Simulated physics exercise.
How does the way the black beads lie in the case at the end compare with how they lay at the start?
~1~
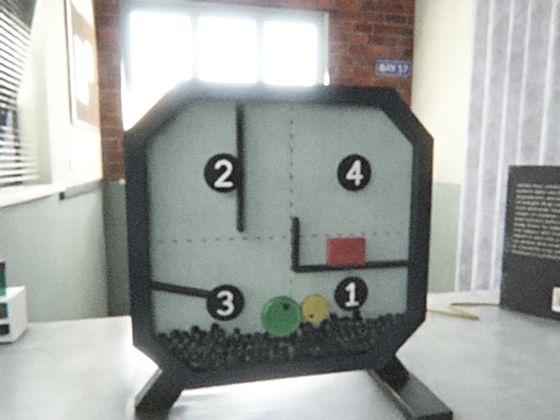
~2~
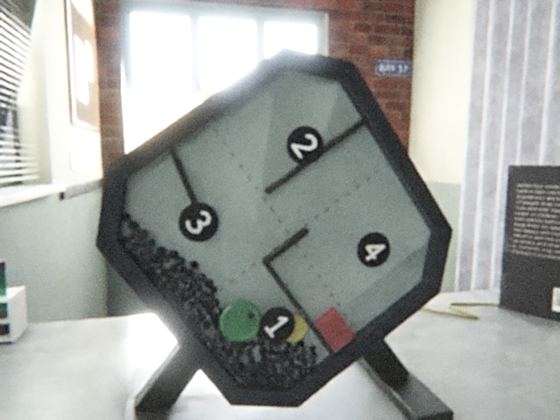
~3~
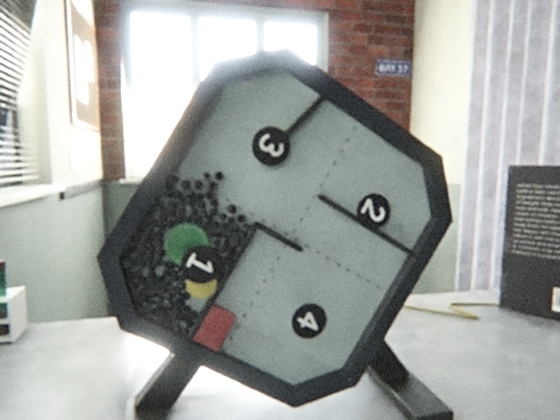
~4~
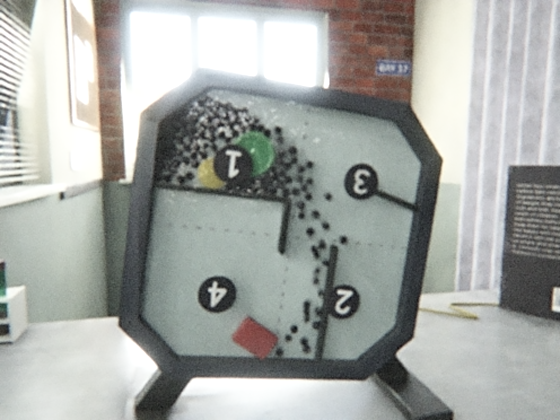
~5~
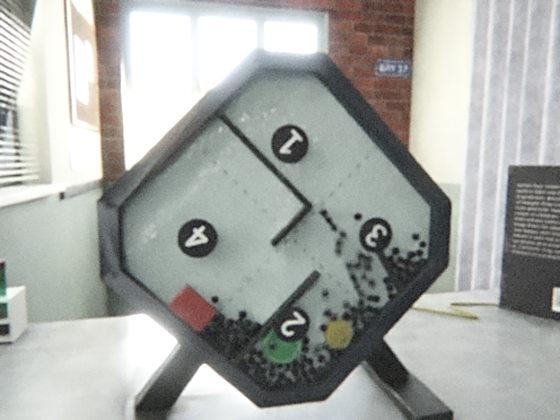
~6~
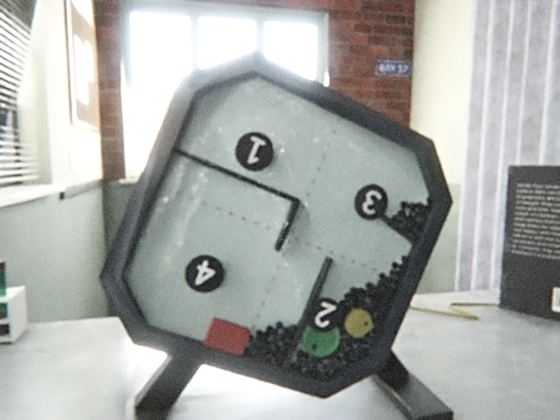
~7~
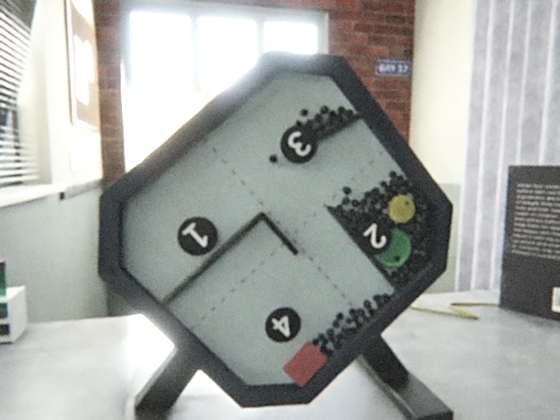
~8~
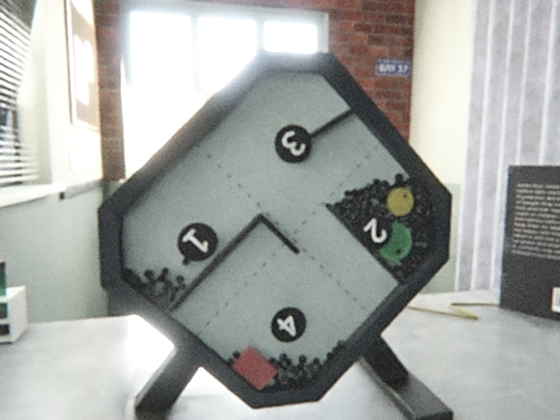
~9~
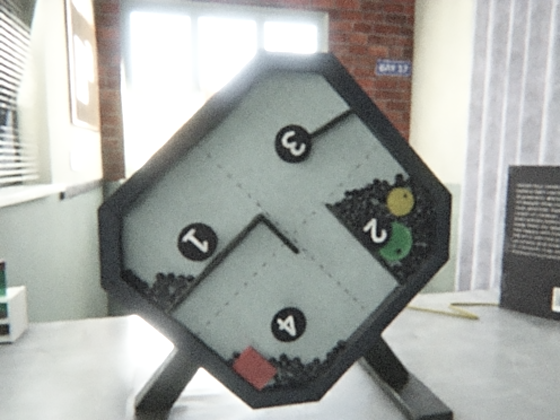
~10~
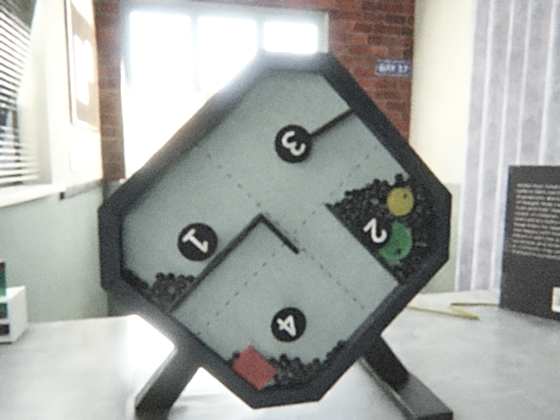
At the start they lay in one layer along the bottom of the case. By the end they were split into separate piles, with the biggest held higher up on the right and smaller ones at the lower left and the bottom.
A clear-faced case of black beads turned clockwise past upside down, spilling them across its walls, then swung partway back and stopped, with the green and yellow discs among beads on the right and the red block near the bottom.
